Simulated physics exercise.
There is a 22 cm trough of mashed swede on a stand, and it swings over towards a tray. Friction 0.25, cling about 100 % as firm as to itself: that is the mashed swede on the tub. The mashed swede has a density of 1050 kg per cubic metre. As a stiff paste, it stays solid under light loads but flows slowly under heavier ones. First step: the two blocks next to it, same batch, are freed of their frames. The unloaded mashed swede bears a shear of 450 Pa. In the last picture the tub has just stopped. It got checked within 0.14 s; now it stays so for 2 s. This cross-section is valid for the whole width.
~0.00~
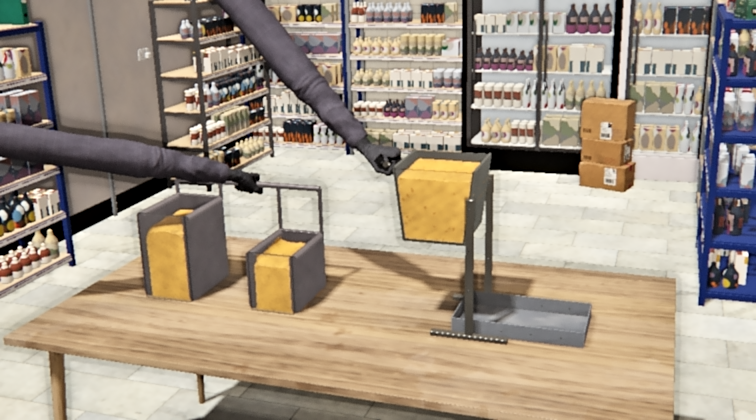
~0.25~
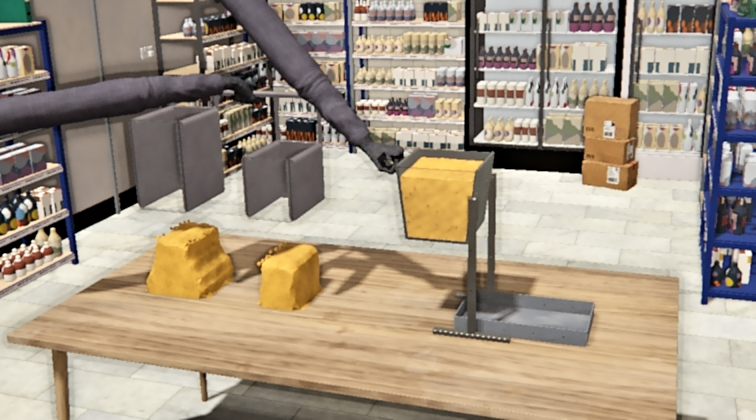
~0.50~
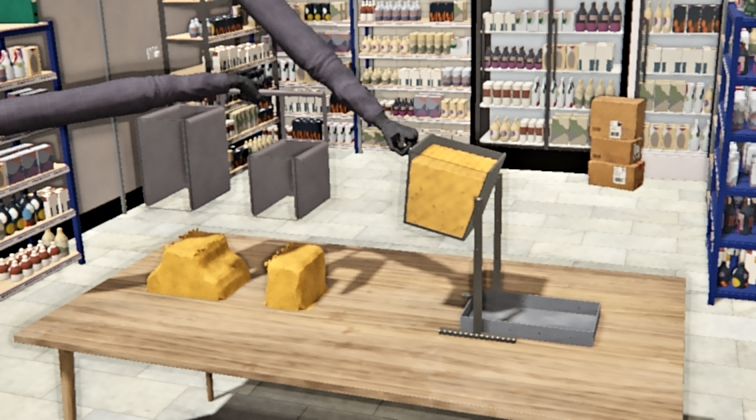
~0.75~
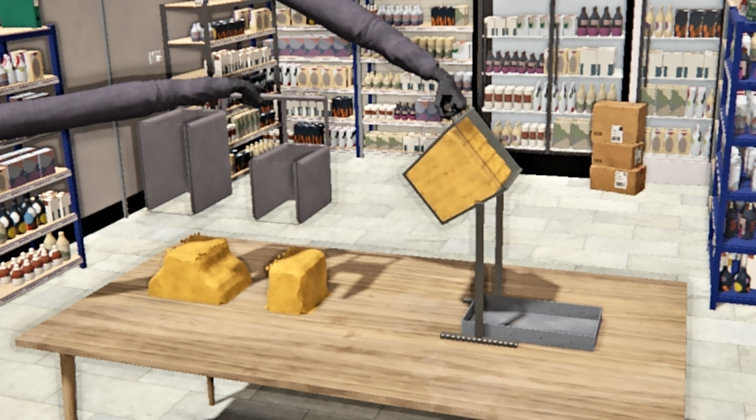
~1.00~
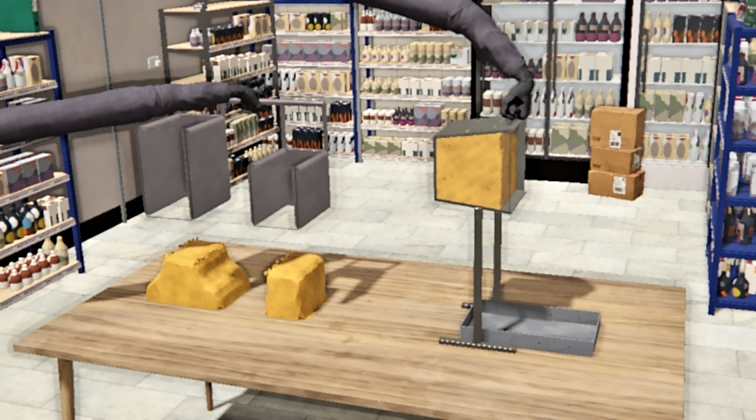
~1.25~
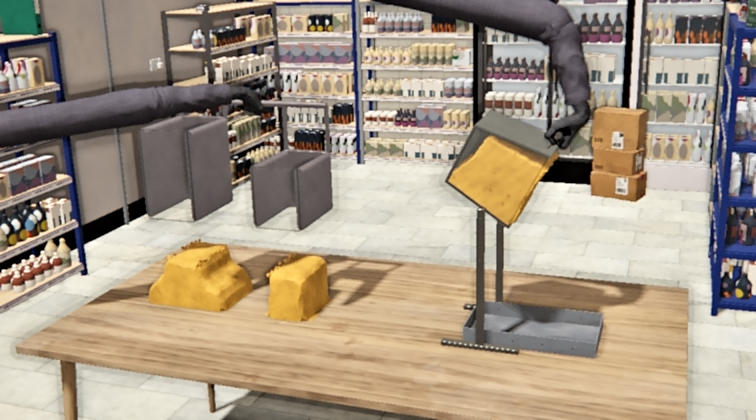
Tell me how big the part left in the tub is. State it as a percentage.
I would say about 0 percent.
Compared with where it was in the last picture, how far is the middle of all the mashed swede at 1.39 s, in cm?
Roughly 11 cm.
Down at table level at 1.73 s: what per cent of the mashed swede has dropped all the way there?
I'd say about 100 per cent of it.
After 1.39 s, the tub is at 117 degrees and holds 52 %.
After 1.56 s, the tub is at 117 degrees and holds 0 %.
After 1.73 s, the tub is at 117 degrees and holds 0 %.
After 1.90 s, the tub is at 117 degrees and holds 0 %.
After 3.25 s, at the end, the tub is at 117 degrees and holds 0 %.
